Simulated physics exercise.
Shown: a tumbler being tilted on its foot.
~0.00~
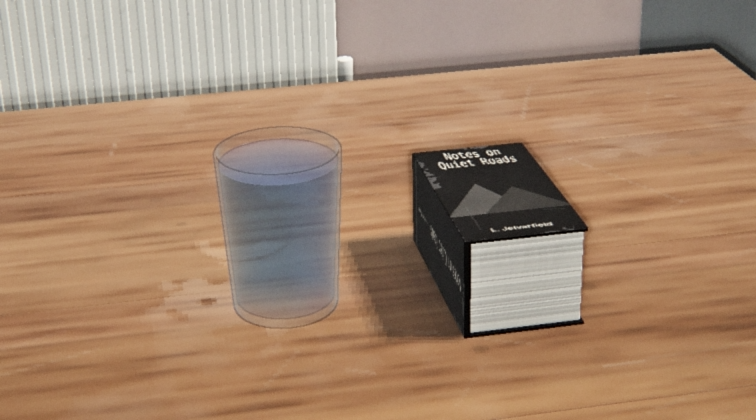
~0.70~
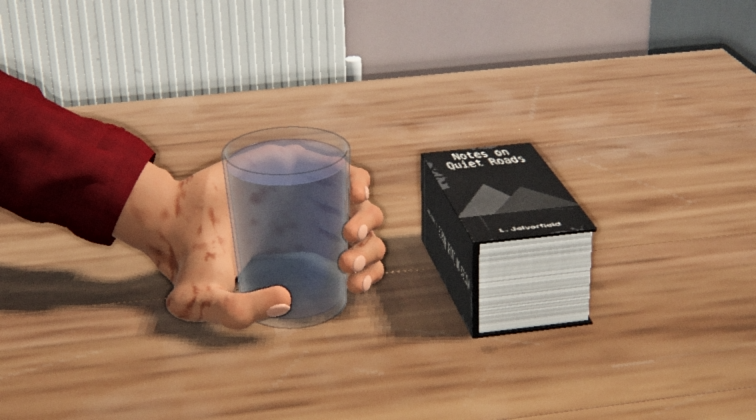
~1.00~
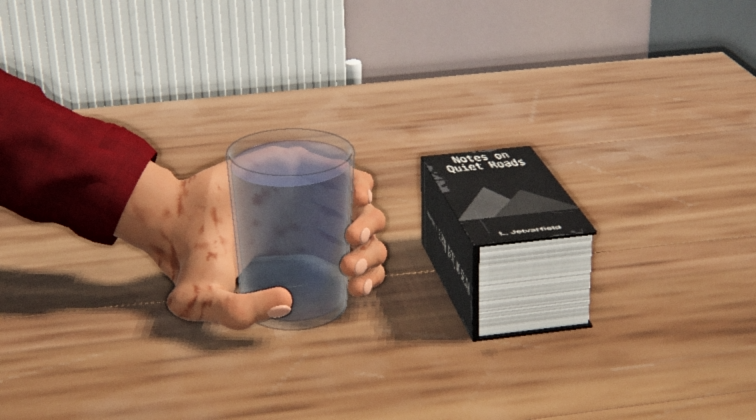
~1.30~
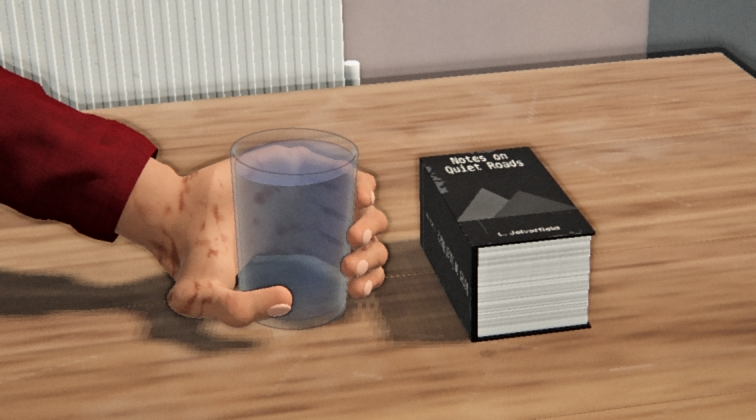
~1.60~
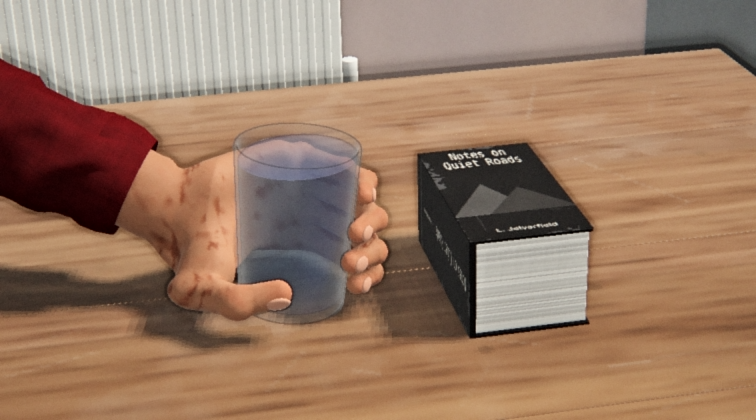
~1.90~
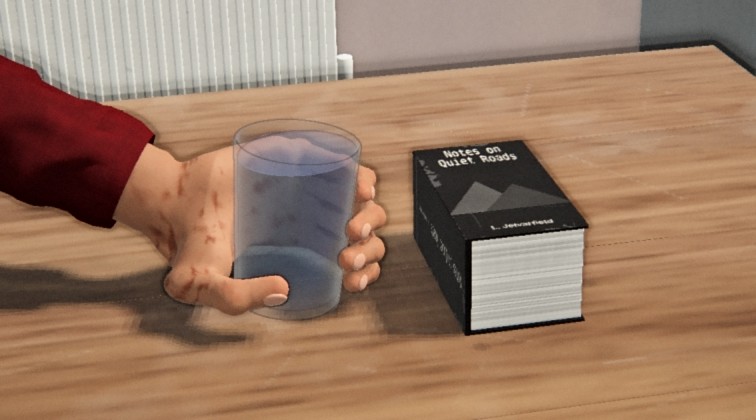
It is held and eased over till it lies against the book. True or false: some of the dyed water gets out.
True.
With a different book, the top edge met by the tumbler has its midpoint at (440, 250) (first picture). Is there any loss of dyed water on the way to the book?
In that case it lets some escape.
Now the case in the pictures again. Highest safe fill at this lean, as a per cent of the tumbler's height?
I'd say something like 70 in a hundred.
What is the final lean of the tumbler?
Somewhere near 40 degrees.
After 2.5 s, the tumbler leans by about 20°; some has gone over its rim; nearly all of the dyed water is inside.
After 3.1 s, the tumbler leans by about 35°; some has gone over its rim; about three quarters of the dyed water is inside.
After 4.5 s, the tumbler leans by about 40°, against the book; some has gone over its rim; about three quarters of the dyed water is inside.
